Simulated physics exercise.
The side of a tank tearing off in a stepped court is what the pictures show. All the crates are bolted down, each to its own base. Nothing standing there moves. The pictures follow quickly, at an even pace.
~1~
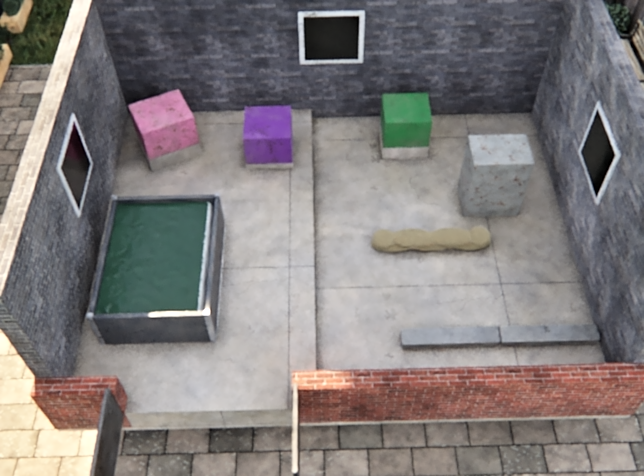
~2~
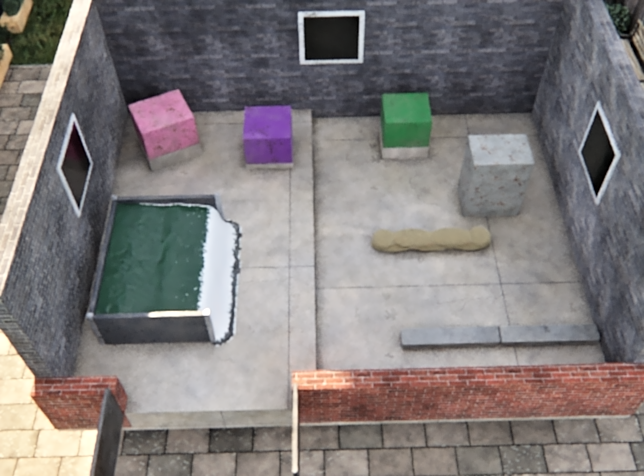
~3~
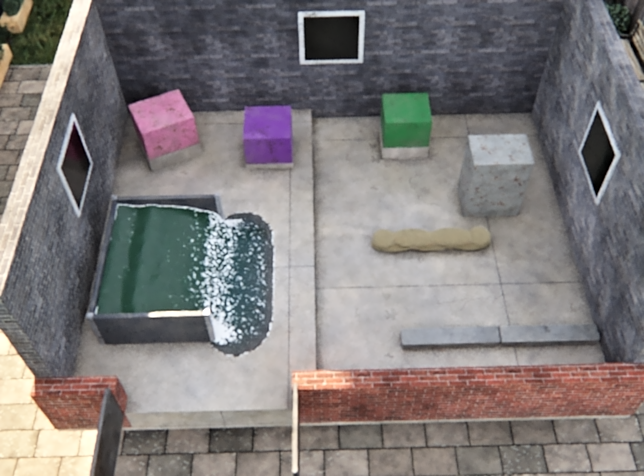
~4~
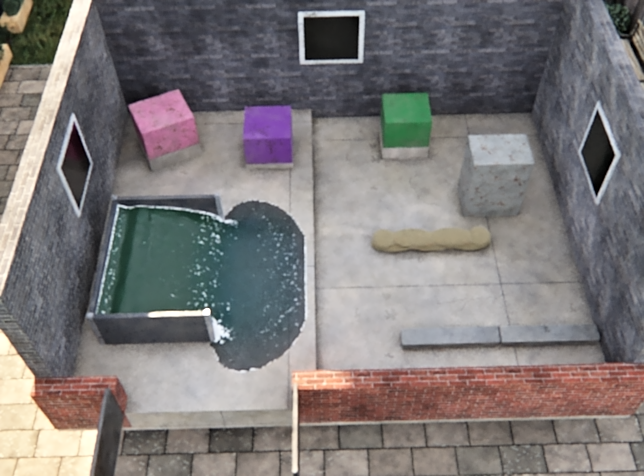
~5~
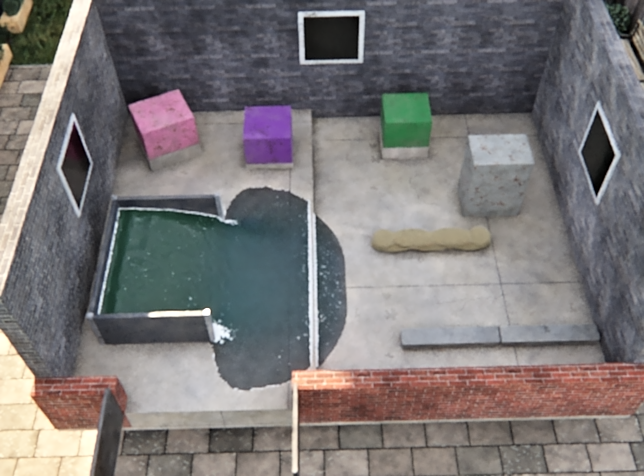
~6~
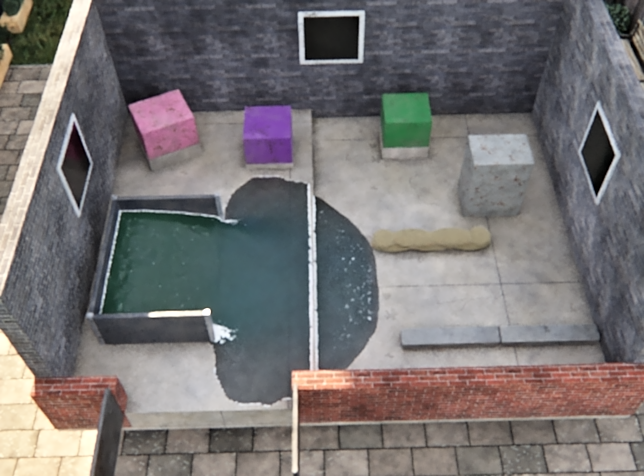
Water pours from the open right side of a tank and spreads across the floor.
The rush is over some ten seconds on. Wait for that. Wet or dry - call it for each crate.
Calls: Pink crate - dry; purple crate - dry; green crate - dry.
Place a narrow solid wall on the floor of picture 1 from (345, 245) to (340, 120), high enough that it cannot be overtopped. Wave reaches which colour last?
I say the one in pink.
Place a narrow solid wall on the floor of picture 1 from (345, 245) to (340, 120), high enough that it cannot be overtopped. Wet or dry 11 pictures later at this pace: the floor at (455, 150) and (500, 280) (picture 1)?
Untouched, reached.
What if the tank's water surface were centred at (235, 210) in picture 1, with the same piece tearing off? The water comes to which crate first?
Answer: The green-painted one.
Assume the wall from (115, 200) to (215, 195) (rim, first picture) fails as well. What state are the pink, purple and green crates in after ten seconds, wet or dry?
In that case the pink is flooded, the purple is flooded and the green is never flooded.
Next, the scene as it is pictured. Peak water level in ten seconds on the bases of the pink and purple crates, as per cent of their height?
Roughly 0 percent, then 50 percent.
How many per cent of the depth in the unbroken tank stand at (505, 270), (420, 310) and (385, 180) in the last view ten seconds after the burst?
I'd say around 14 per cent, then 12 per cent, then 18 per cent.
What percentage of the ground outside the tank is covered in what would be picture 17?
Share estimate: About 55 per cent.
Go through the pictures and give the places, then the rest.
In the first picture, still water in the water tank at (159, 256).
In the second picture, water pours out at (215, 272) and has run to (230, 226).
In the third picture, water pours out at (215, 273) and has run to (250, 216).
In the fourth picture, the front is at (266, 207), out from the gap at (215, 273).
In the fifth picture, the front is at (318, 223), out from the gap at (215, 274).
In the sixth picture, the front is at (367, 250), out from the gap at (215, 274).
A moment on, water covers 40 % of the floor; the pink crate not reached, the purple crate water round its plinth, the green crate not reached.
Next, water covers 55 % of the floor; the pink crate not reached, the purple crate water round its plinth, the green crate water round its plinth.
Then, water covers 65 % of the floor; the pink crate not reached, the purple crate water round its plinth, the green crate water round its plinth.
Later, water covers 65 % of the floor; the pink crate not reached, the purple crate water round its plinth, the green crate water round its plinth.
In the end, water covers 55 % of the floor; the pink crate stayed above the water, the purple crate stayed above the water, the green crate stayed above the water.
